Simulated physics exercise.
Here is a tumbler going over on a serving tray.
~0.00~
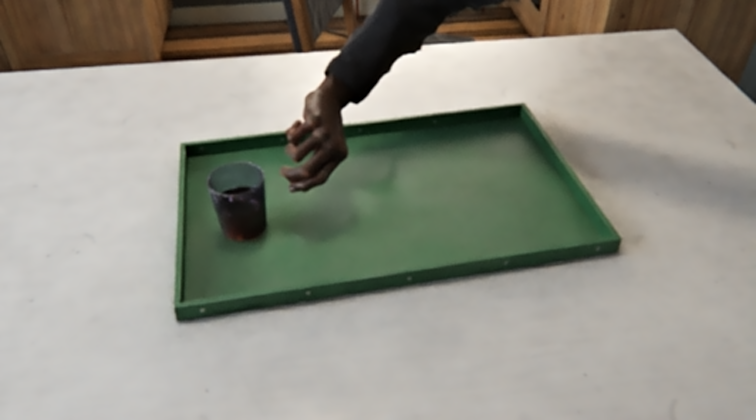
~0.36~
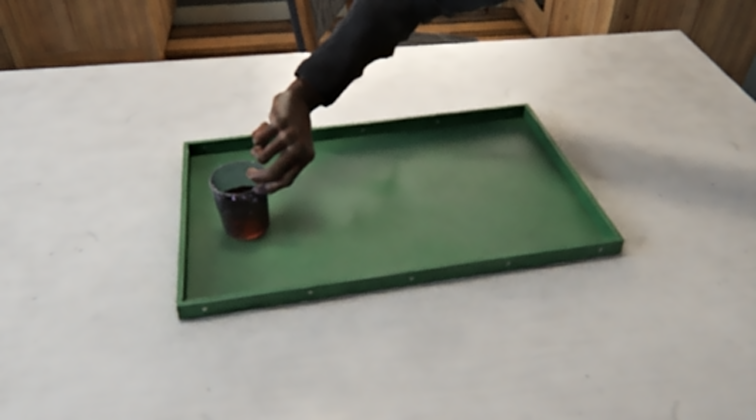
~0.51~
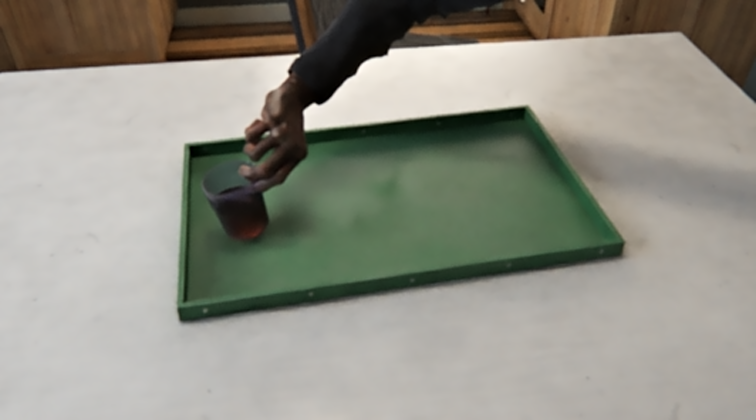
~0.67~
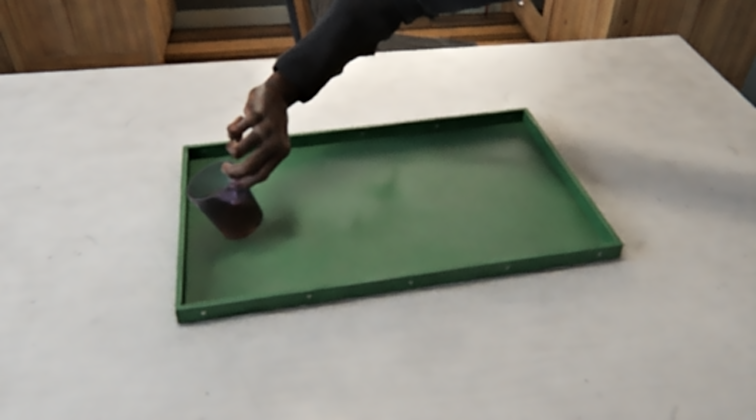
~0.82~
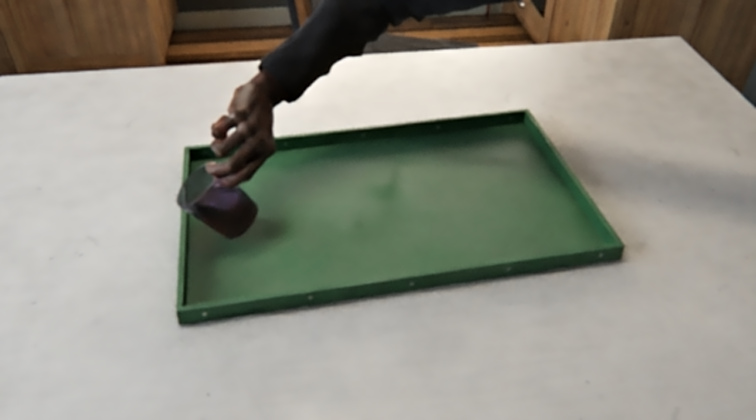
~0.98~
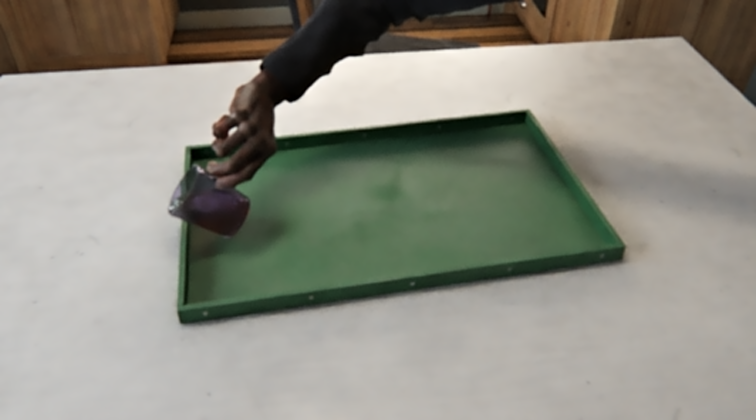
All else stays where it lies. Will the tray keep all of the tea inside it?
No.
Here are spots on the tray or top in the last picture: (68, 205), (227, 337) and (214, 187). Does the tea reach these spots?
Point one is caught by it, point two is never touched, point three is never touched.
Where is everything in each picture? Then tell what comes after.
In the first picture, it stands upright; tumbler (240, 201) about half full; tray (398, 269).
The second picture shows the hand pushes it; tumbler about half full, surface at (242, 201).
The third picture shows the hand pushes it; tumbler (238, 200) about half full.
The fourth picture shows the hand pushes it; tumbler (227, 201) tipped 20°; tray (399, 273).
The fifth picture shows the hand pushes it; tumbler (218, 202) tipped 35°.
In the sixth picture, it is falling; tumbler (209, 203) tipped 50°.
After 1.6 s, the tumbler lies across the rim; the puddle covers about as much as a plate; it is on the top, beyond the rim.
After 2.3 s, the puddle covers about as much as a tray; it is on the top, beyond the rim.
After 3.6 s, the puddle covers about as much as a tray; it is on the top, beyond the rim.
